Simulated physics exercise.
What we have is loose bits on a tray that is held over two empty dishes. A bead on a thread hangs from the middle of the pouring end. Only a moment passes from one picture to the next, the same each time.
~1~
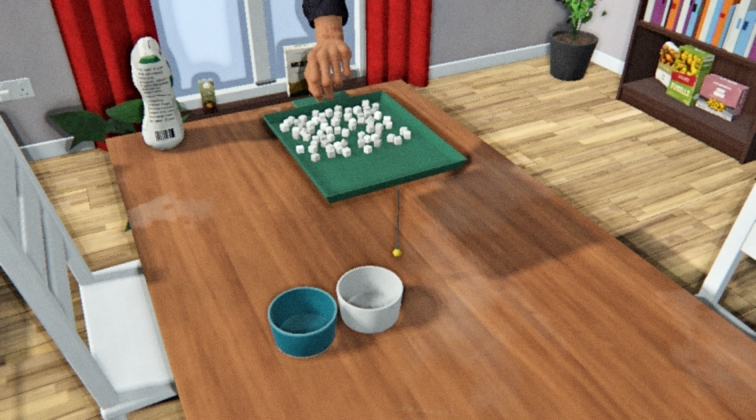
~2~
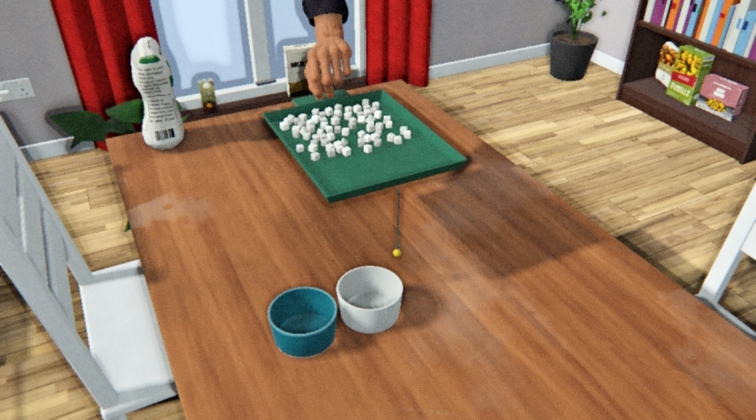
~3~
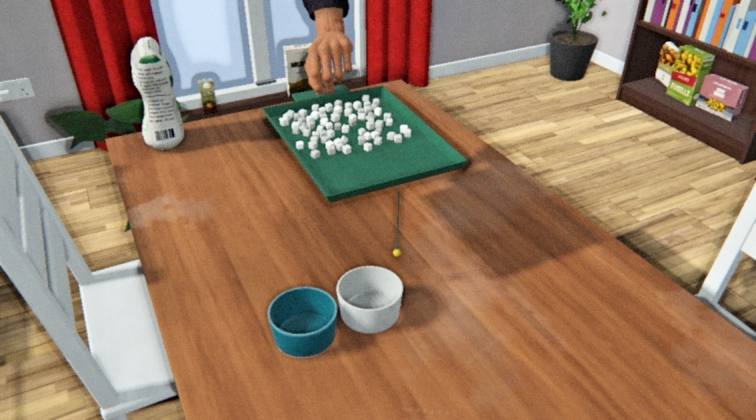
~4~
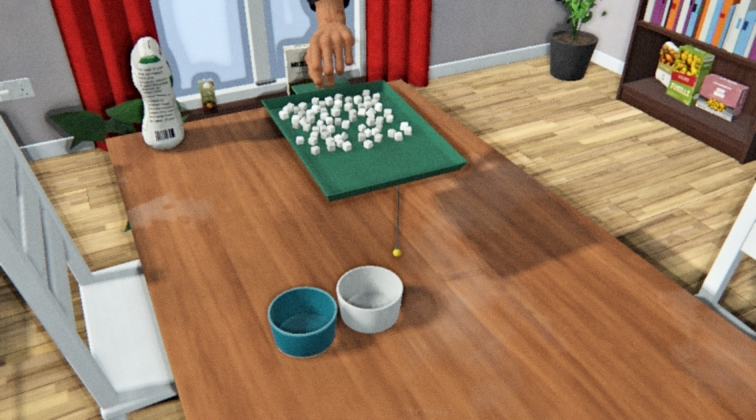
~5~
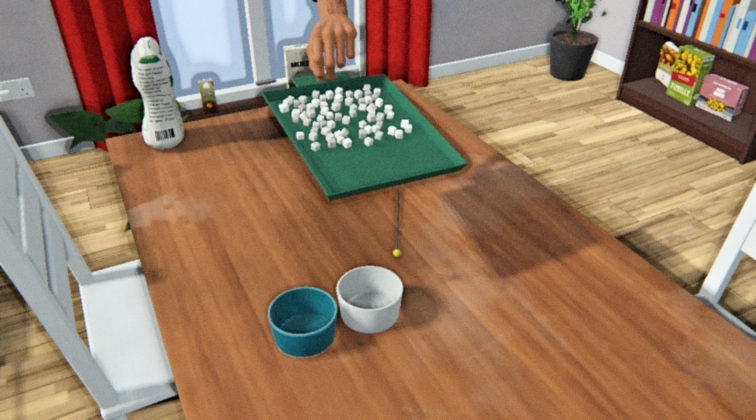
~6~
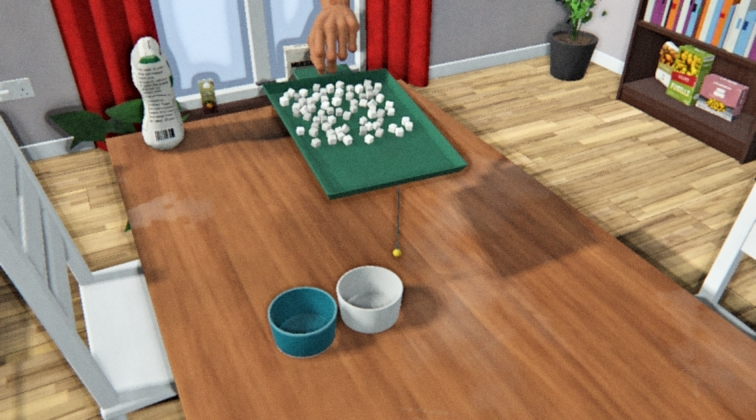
On a wooden table, a hand gradually raises the back of a green tray holding white cubes.
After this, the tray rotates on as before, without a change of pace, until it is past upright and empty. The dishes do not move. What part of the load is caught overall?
Caught overall: Less than half.
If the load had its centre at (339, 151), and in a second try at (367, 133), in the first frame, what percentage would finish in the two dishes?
In turn 0 and 0 in a hundred.
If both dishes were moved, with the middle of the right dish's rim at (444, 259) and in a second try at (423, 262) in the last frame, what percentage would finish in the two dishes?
First some 60, then 40 per cent.
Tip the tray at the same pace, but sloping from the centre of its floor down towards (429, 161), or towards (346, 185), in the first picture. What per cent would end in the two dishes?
The first gives 0 %, the second 50 %.
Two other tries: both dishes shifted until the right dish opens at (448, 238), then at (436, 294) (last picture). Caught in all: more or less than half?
One: Below a half. Two: Not half.
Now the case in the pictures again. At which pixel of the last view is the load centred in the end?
Near (462, 288).
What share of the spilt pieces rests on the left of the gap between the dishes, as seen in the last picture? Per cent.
Near 0 %.
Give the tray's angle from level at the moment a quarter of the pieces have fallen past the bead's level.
At about 60°.
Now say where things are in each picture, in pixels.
Corners of the pouring end at (329, 193) and (460, 158), level; middle of the load at (338, 131), sugar cubes; left dish at (316, 343); right dish at (384, 318); bead on its thread at (397, 253), in the first frame.
Corners of the pouring end at (329, 193) and (461, 158), level; middle of the load at (338, 130), in the second frame.
Corners of the pouring end at (330, 192) and (461, 159), tipped barely, lowest at the right corner; middle of the load at (338, 126), in the third frame.
Corners of the pouring end at (330, 192) and (461, 160), tipped a little, lowest at the right corner; middle of the load at (338, 122), in the fourth frame.
Corners of the pouring end at (331, 191) and (461, 161), tipped a little, lowest at the right corner; middle of the load at (338, 117), in the fifth frame.
Corners of the pouring end at (331, 190) and (462, 163), tipped a little, lowest at the right corner; middle of the load at (339, 112); left dish at (316, 343); right dish at (384, 318), in the sixth frame.
Soon after the last picture, tray tipped steeply; about two thirds on the tray; about a quarter outside both; a small part in the air.
A little later, tray tipped right over; a stray few on the tray; most outside both; about a quarter in the air.
Later still, tray tipped past a quarter turn; all outside both.
At rest, tray tipped past a quarter turn; none in the left dish; none in the right dish; all outside both.
